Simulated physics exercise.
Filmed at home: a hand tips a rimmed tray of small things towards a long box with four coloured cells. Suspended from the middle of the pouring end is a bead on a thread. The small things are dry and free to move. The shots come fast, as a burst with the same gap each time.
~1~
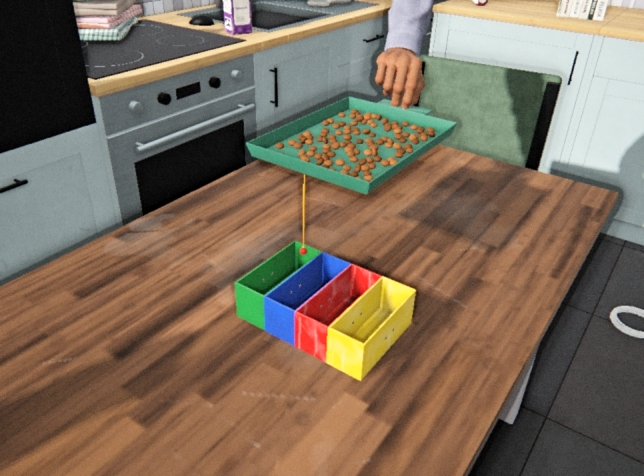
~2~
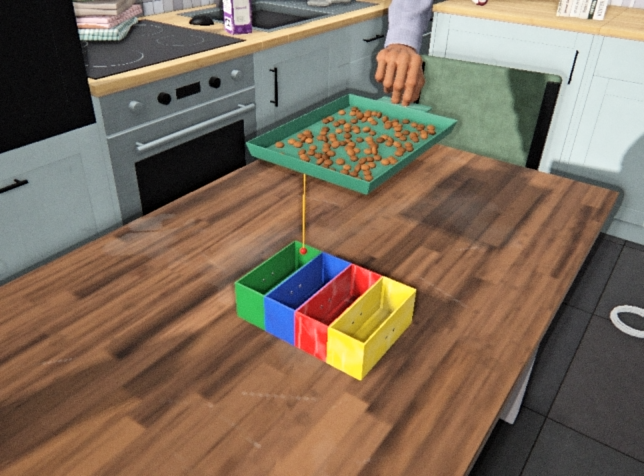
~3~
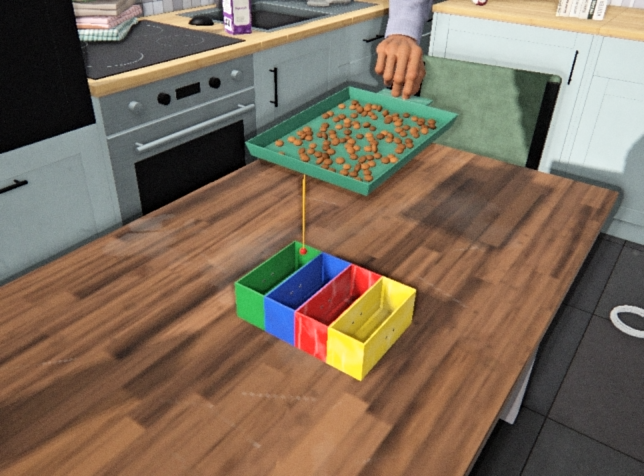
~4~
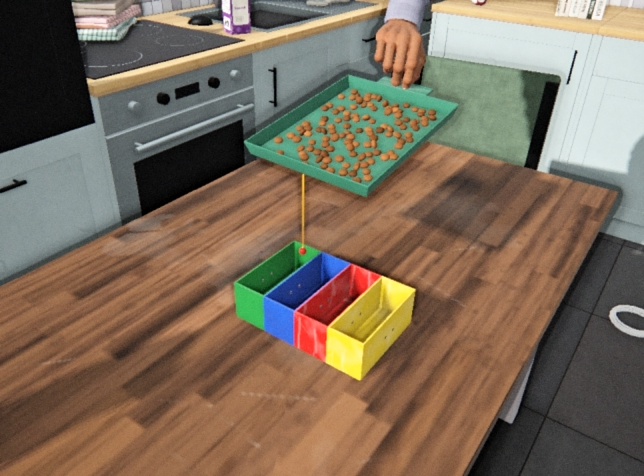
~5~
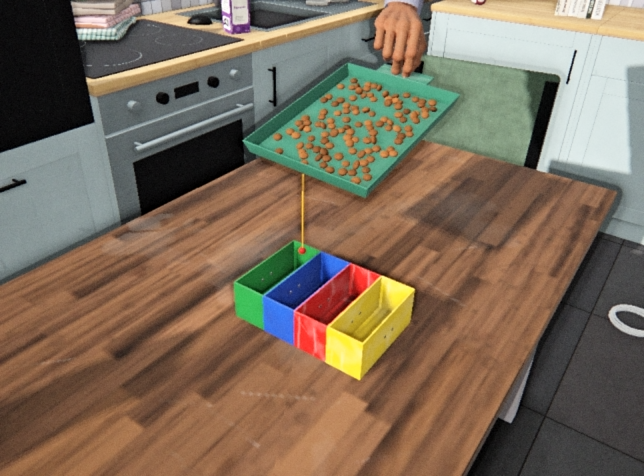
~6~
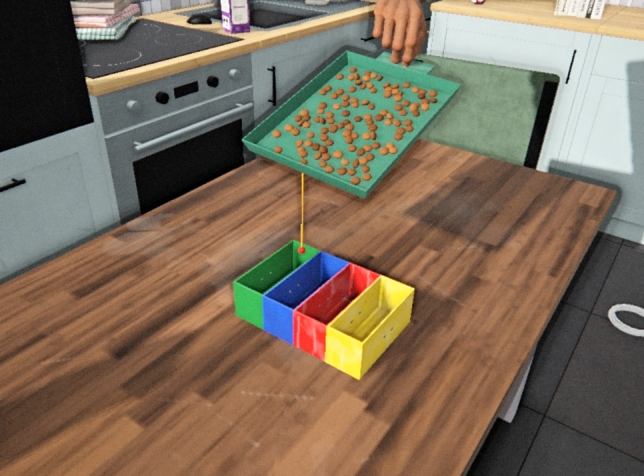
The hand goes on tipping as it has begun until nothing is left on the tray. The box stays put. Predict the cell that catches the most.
I would say the red one.
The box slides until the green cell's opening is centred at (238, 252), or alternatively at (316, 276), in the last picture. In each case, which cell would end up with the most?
First place: The yellow cell; second place: That blue cell.
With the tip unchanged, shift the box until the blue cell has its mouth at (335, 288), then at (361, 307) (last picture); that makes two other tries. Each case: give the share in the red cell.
About 20% on the first try and 0% on the second.
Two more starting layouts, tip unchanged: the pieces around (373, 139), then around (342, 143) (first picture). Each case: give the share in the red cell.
Near 50 per cent and near 50 per cent.
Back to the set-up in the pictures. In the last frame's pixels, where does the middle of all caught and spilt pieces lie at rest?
Roughly at (323, 319), give or take.
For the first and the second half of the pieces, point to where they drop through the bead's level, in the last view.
Roughly (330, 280) first, then roughly (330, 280).
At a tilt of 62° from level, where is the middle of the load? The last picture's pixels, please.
Close to (335, 173).
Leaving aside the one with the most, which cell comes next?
That is that blue cell.
Soon, tray tipped steeply; nearly all on the tray; a stray few falling or outside the box.
A while on, tray tipped past a quarter turn; about a quarter on the tray; about a quarter in the red cell; about a quarter in the blue cell; a small part in the yellow cell; a small part in the green cell; about a quarter falling or outside the box.
Towards the end, tray tipped past a quarter turn; about half in the red cell; about a third in the blue cell; a small part in the green cell; a small part in the yellow cell; a stray few falling or outside the box.
Finally, tray tipped past a quarter turn; about half in the red cell; about a third in the blue cell; a small part in the green cell; a small part in the yellow cell; a stray few outside the box.
